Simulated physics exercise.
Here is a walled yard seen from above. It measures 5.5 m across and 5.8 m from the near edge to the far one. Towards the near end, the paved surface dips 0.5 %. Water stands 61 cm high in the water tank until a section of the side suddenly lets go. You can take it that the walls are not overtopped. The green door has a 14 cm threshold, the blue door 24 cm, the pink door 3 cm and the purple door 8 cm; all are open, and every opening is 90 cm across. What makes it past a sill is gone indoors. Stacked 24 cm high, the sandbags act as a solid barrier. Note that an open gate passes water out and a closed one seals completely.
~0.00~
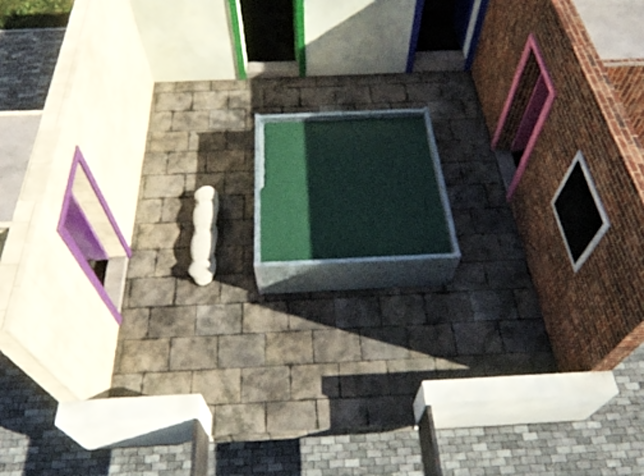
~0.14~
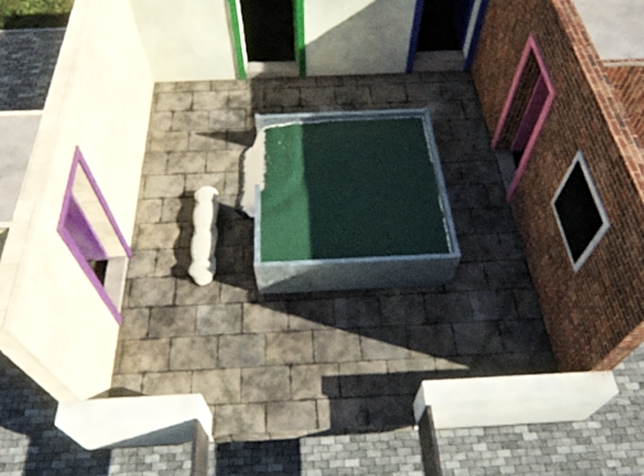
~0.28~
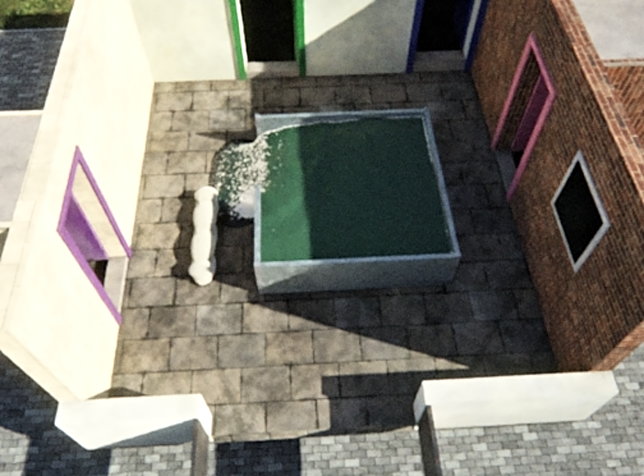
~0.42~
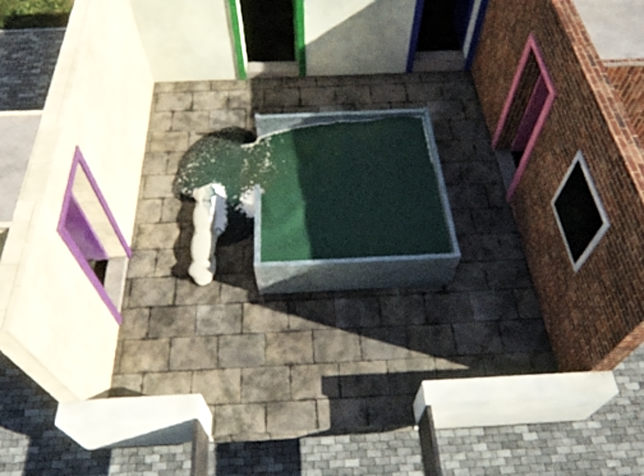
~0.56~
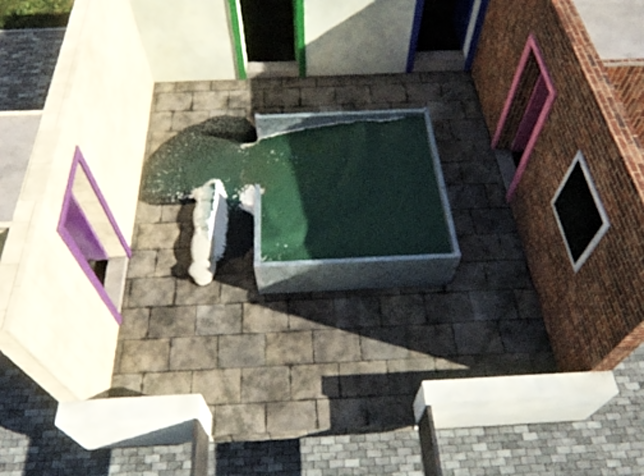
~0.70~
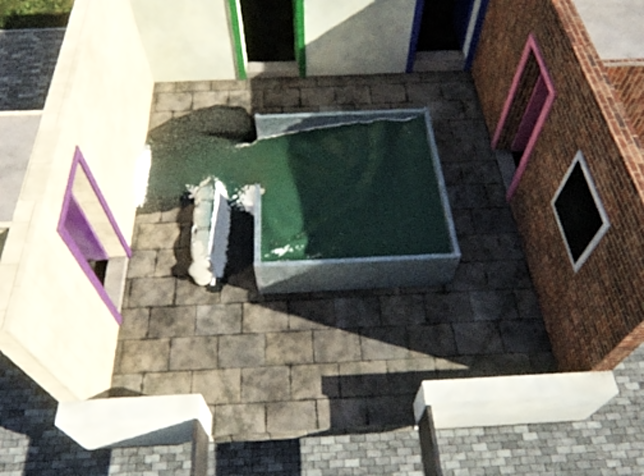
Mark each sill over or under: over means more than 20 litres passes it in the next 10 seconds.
Green door - under; blue door - under; pink door - over; purple door - under.
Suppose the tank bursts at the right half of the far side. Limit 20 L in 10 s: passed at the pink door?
Measured against that limit, the pink door goes beyond it.
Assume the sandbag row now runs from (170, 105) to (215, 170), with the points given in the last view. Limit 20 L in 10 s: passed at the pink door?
Well, at pink the limit is broken.
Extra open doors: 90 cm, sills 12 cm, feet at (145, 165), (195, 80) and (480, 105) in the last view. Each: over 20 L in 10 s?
So, in the order given, it's beyond the mark, then beyond the mark, then shy of the mark.
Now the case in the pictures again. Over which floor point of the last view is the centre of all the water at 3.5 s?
Close to (278, 191) in the last picture.
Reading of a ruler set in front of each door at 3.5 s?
In cm: Green 12, blue 3, pink 0, purple 7.
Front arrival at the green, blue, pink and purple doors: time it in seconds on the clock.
The front reaches green at 2.2 s, blue at 3.2 s, pink at 4.0 s, purple at 1.2 s.
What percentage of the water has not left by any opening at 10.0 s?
It comes to near 82 per cent.
After 1.4 s water covers 25 % of the floor and is deepest (40 cm) near (155, 163); green door not reached, blue door not reached, pink door not reached, purple door 3 cm at the sill, 0 L in.
After 2.2 s water covers 40 % of the floor and is deepest (49 cm) near (153, 90); green door 6 cm at the sill, 0 L in, blue door not reached, pink door not reached, purple door 7 cm at the sill, 0 L in.
After 3.5 s water covers 65 % of the floor and is deepest (34 cm) near (152, 98); green door 12 cm at the sill, 0 L in, blue door 3 cm at the sill, 0 L in, pink door not reached, purple door 7 cm at the sill, 0 L in.
After 6.0 s water covers 90 % of the floor and is deepest (24 cm) near (152, 98); green door 11 cm at the sill, 0 L in, blue door 19 cm at the sill, 0 L in, pink door 8 cm at the sill, 20 L in, purple door 5 cm at the sill, 0 L in.
After 10.0 s water covers 95 % of the floor and is deepest (15 cm) near (529, 289); green door 7 cm at the sill, 0 L in, blue door 13 cm at the sill, 0 L in, pink door 7 cm at the sill, 100 L in, purple door 6 cm at the sill, 3 L in.
